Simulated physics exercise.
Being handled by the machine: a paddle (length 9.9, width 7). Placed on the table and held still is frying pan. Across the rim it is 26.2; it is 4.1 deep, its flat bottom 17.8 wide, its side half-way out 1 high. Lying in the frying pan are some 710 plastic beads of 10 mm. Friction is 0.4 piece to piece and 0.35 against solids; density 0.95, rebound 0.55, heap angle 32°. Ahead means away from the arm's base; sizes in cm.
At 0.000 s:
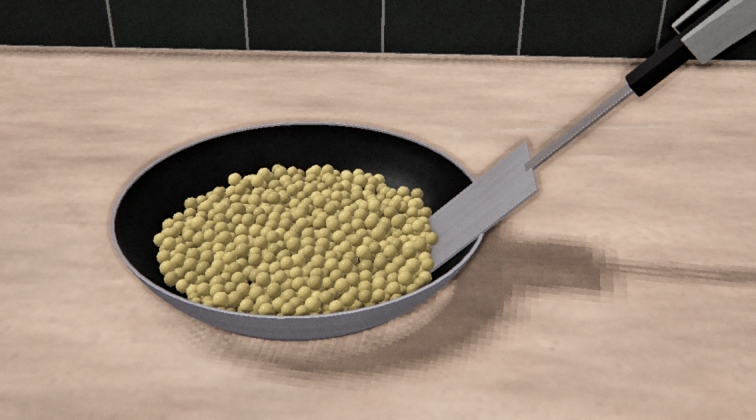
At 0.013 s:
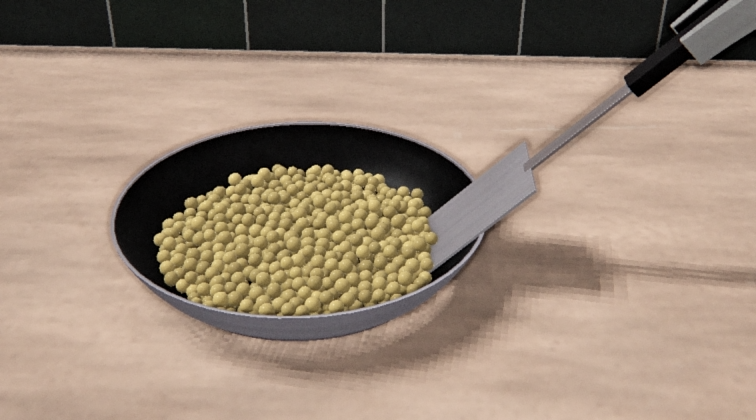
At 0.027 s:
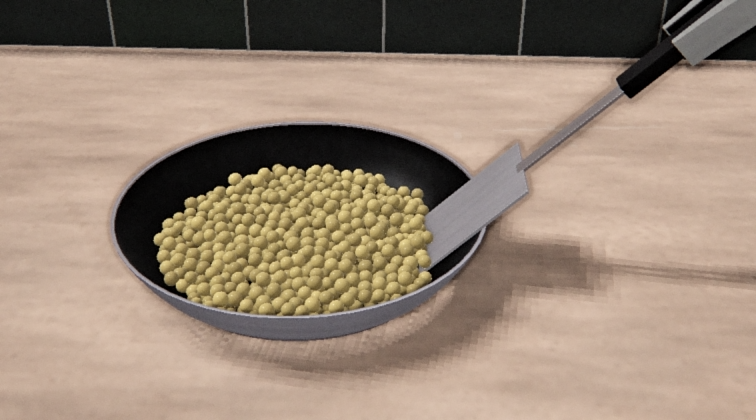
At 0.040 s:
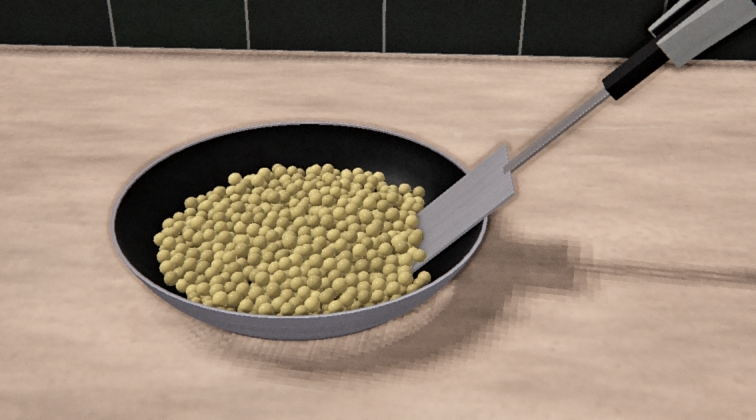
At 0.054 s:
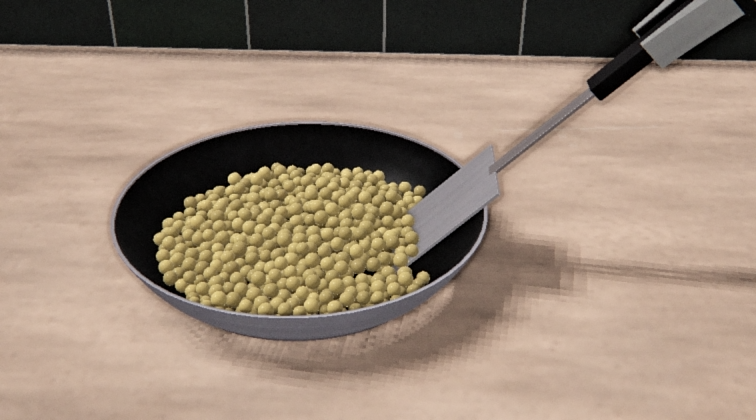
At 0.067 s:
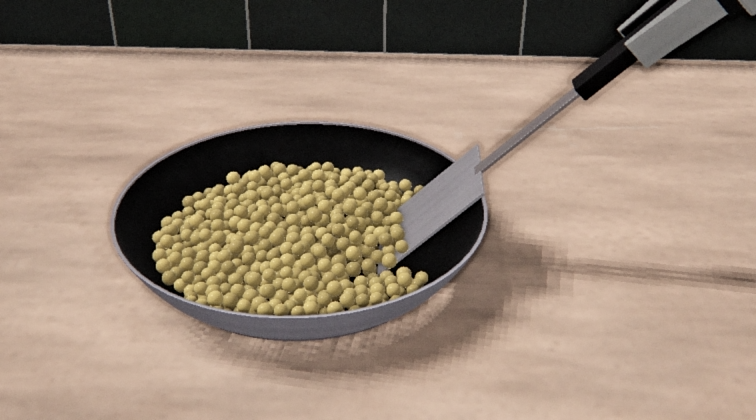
On a pale, wood-toned countertop below dark tiles, seen from a fixed, slightly raised viewpoint, a scene is laid out. A black frying pan with a grey outside holds a broad heap of small yellow-green beads, and a grey paddle on a machine's arm slants in from the upper right. The paddle barely moves at first, then slides left into the pan, nudging the right-side beads while the pan stays still.
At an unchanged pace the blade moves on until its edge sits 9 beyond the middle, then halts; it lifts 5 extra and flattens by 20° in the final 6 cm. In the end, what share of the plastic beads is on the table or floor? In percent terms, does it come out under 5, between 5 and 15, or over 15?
It comes out between 5 and 15 %.
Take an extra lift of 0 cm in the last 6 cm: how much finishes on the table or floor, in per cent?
It comes to around 5 percent.
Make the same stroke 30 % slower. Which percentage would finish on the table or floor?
5 per cent, roughly.
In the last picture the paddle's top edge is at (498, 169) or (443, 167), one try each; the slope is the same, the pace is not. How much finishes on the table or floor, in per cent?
Estimates: About 5 %, about 20 %.
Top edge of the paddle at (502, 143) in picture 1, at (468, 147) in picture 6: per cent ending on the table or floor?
My guess would be close to 5 per cent.
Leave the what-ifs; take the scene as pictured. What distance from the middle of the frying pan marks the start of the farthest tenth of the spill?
55 centimetres, give or take.
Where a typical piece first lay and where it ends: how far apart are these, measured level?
Distance: Near 3 cm.
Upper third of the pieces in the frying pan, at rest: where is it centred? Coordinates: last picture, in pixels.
Roughly (200, 225).
By 0.14 s, sloping 45°, highest piece 6 above the table; 714 in the frying pan.
By 0.21 s, sloping 39°, highest piece 6 above the table; 714 in the frying pan.
By 0.44 s, sloping 25°, highest piece 6 above the table; 640 in the frying pan, 74 on the table or floor.
By 1.49 s, sloping 25°, highest piece 4 above the table; 640 in the frying pan, 74 on the table or floor.
Final count, 640 in the frying pan, 74 on the table or floor. That is 10 % on the table or floor.
